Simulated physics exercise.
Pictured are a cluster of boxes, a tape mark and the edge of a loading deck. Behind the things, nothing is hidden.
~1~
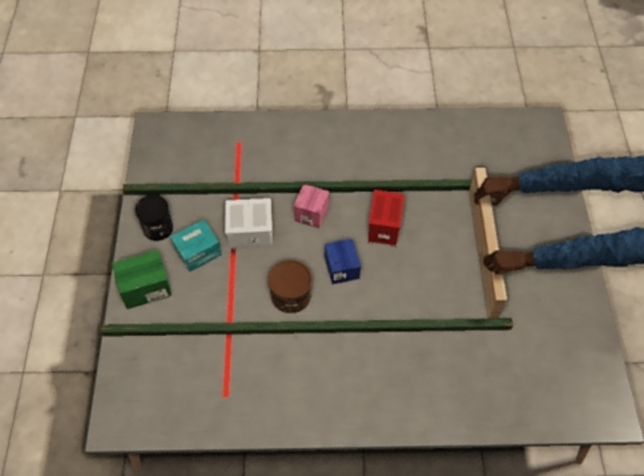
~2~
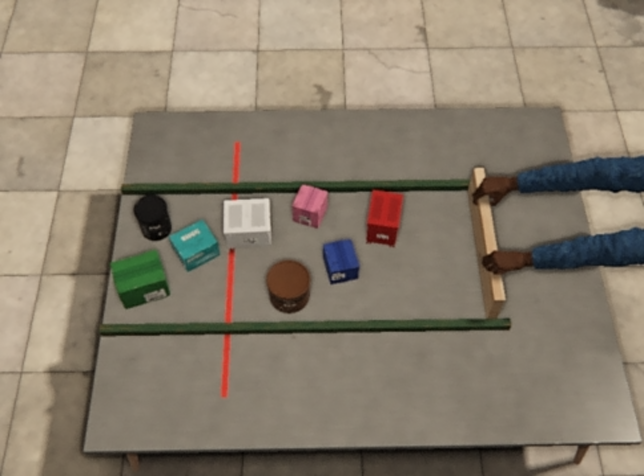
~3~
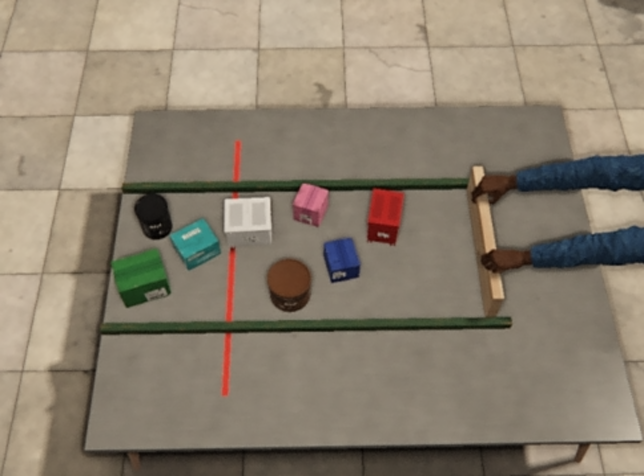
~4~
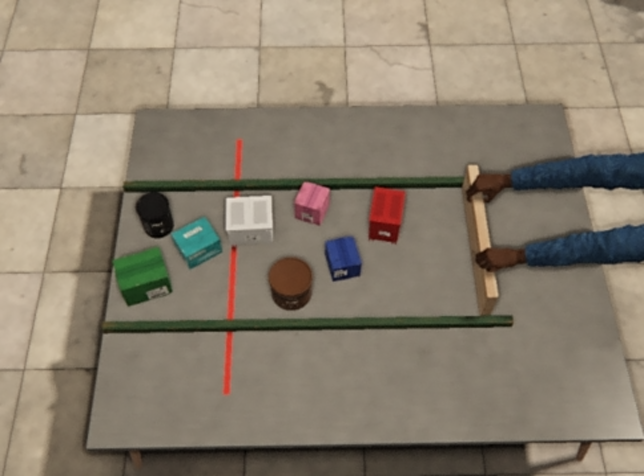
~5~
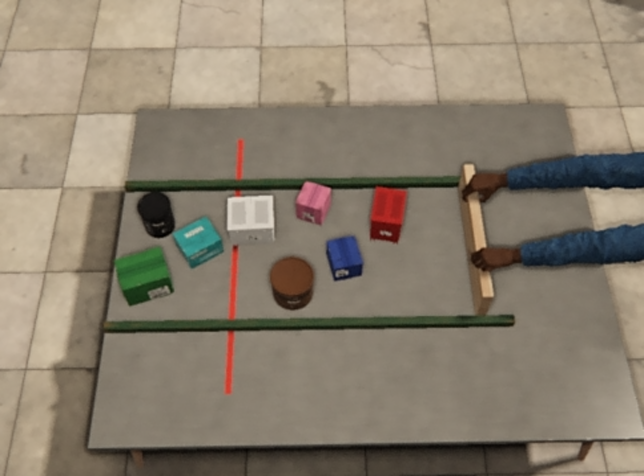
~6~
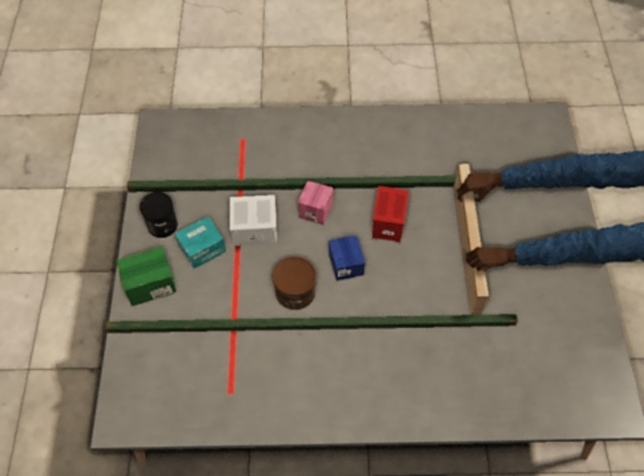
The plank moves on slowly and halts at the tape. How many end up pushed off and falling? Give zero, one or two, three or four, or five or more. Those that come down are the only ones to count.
Zero fall.
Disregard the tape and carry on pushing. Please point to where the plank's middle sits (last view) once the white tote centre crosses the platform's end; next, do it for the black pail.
Estimated middle: (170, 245), and (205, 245) for the other.
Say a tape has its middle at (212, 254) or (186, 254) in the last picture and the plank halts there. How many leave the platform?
So that's 0 for the first and 2 for the second.
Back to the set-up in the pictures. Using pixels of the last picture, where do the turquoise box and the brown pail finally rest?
First object: (161, 254); second object: (213, 289).
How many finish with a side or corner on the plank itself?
Counting them up gives 4.
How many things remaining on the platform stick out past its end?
Tally: 1.
Soon after, none off yet; green box at rest near (147, 277); black pail at rest near (159, 216); turquoise box at rest near (201, 243).
Then, none off yet; green box at rest near (147, 277); black pail at rest near (159, 216); turquoise box moved a little near (188, 251).
At rest, the number that fall off is zero.
